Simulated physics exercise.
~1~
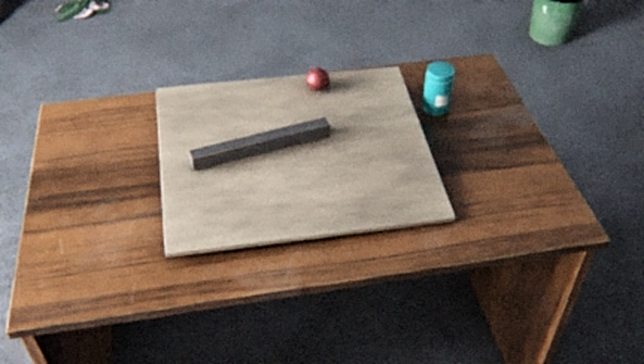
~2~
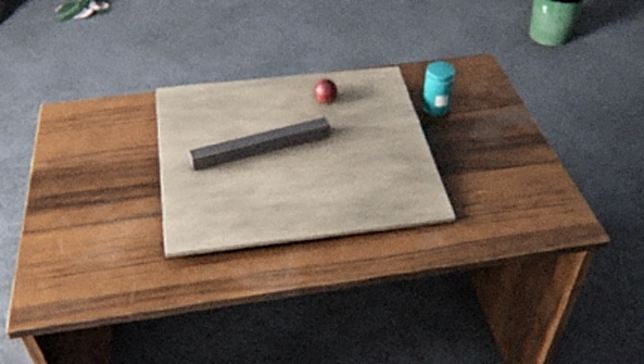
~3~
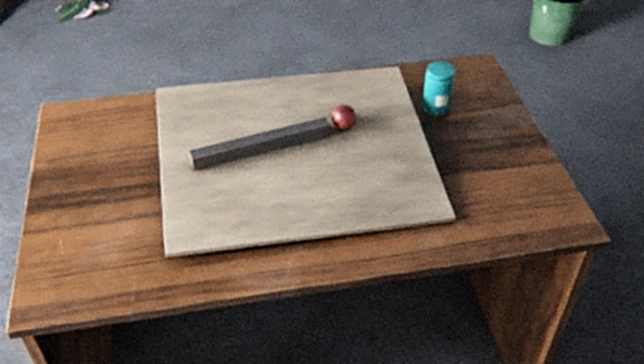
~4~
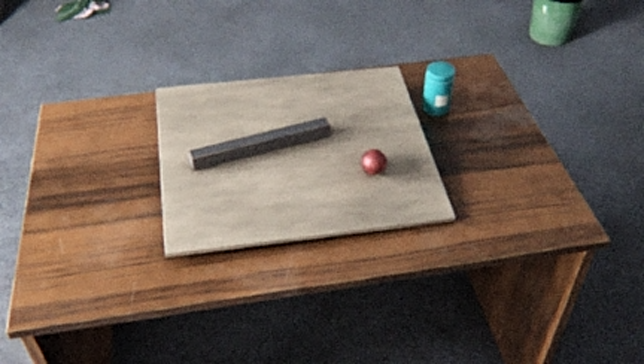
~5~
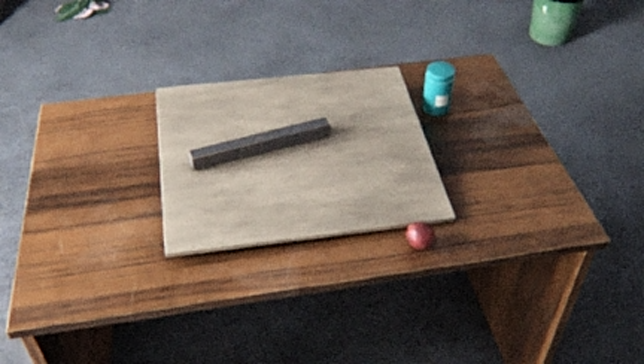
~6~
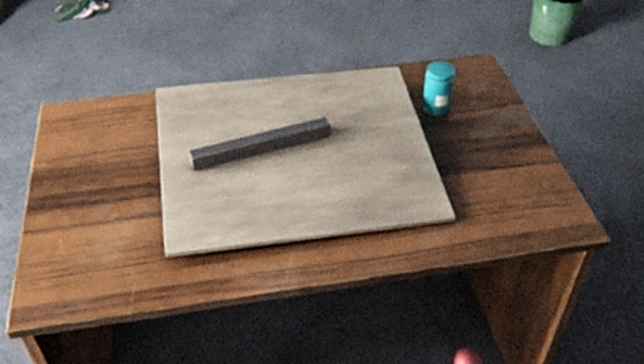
The clip shows a pale board with a fixed dark bar on a wooden table, a turquoise jar standing still beside it, as a red ball rolls toward the viewer and slightly right, passes the bar's right end, crosses the near edge and drops off the table.
